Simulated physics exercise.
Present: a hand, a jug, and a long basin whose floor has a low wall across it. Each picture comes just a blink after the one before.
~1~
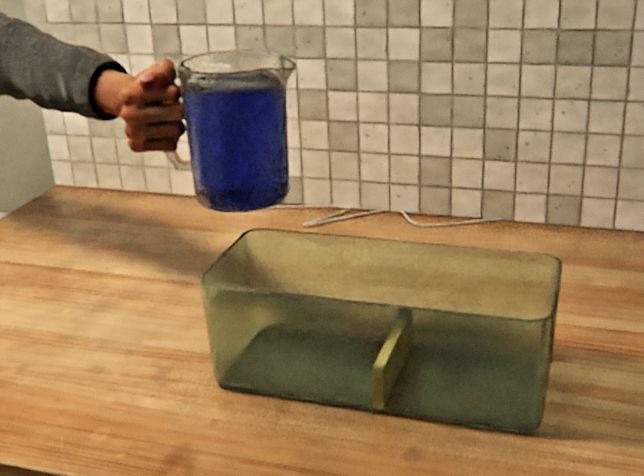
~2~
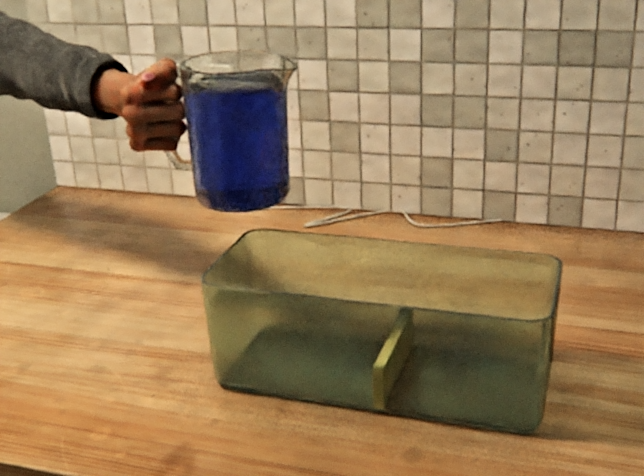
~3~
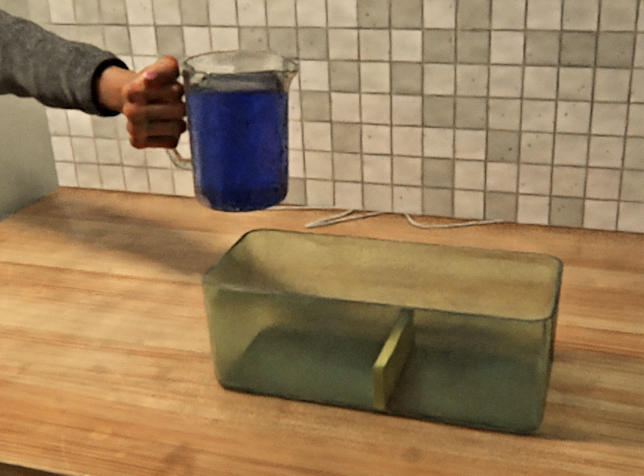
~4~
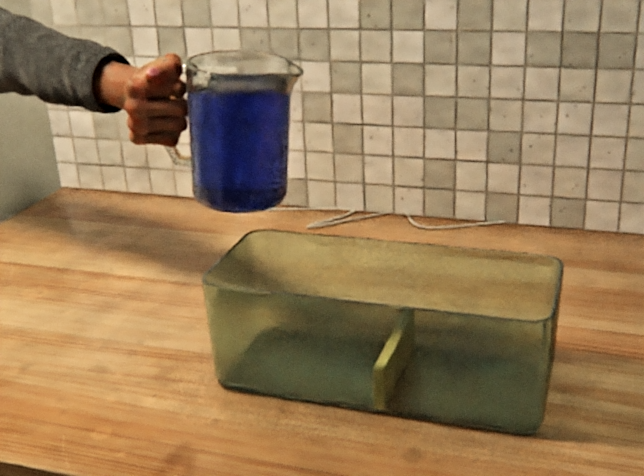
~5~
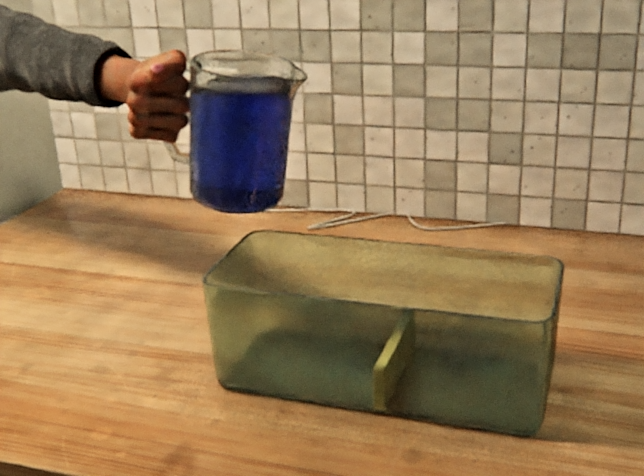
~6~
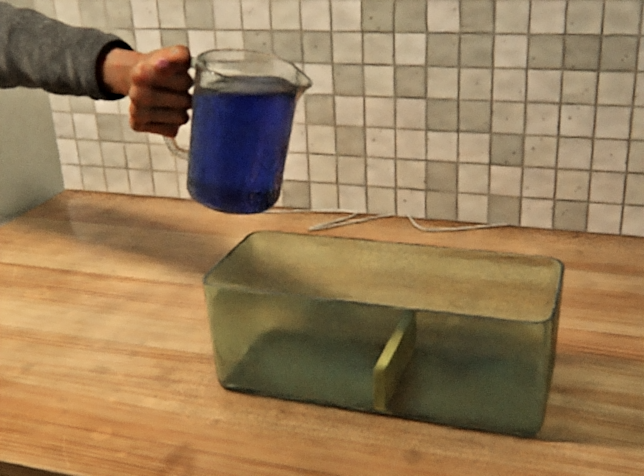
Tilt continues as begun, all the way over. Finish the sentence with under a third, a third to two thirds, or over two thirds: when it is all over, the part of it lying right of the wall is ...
... a third to two thirds.
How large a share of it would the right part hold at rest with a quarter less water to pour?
About 30 in a hundred.
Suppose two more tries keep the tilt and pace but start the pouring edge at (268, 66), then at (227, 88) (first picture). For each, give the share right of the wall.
One after the other: 5 %, 5 %.
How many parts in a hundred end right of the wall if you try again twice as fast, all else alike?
About 35 in a hundred.
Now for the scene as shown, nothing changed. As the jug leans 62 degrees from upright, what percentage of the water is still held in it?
Around 85 in a hundred has not poured out yet.
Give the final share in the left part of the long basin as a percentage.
That works out to roughly 50 percent.
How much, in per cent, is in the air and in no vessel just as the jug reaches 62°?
Estimated at 10 per cent or so.
A moment on, the tilt is 62° and 86 per cent is still to pour, 2 is left of the wall and 2 right of it.
Next, the tilt is 95° and 38 per cent is still to pour, 11 is left of the wall and 33 right of it.
Then the tilt is 105° and 4 per cent is still to pour, 44 is left of the wall and 48 right of it.
Later the tilt is 105° and 0 per cent is still to pour, 50 is left of the wall and 49 right of it.
At rest 50 per cent lies left of the wall, 49 right of it and 1 outside.
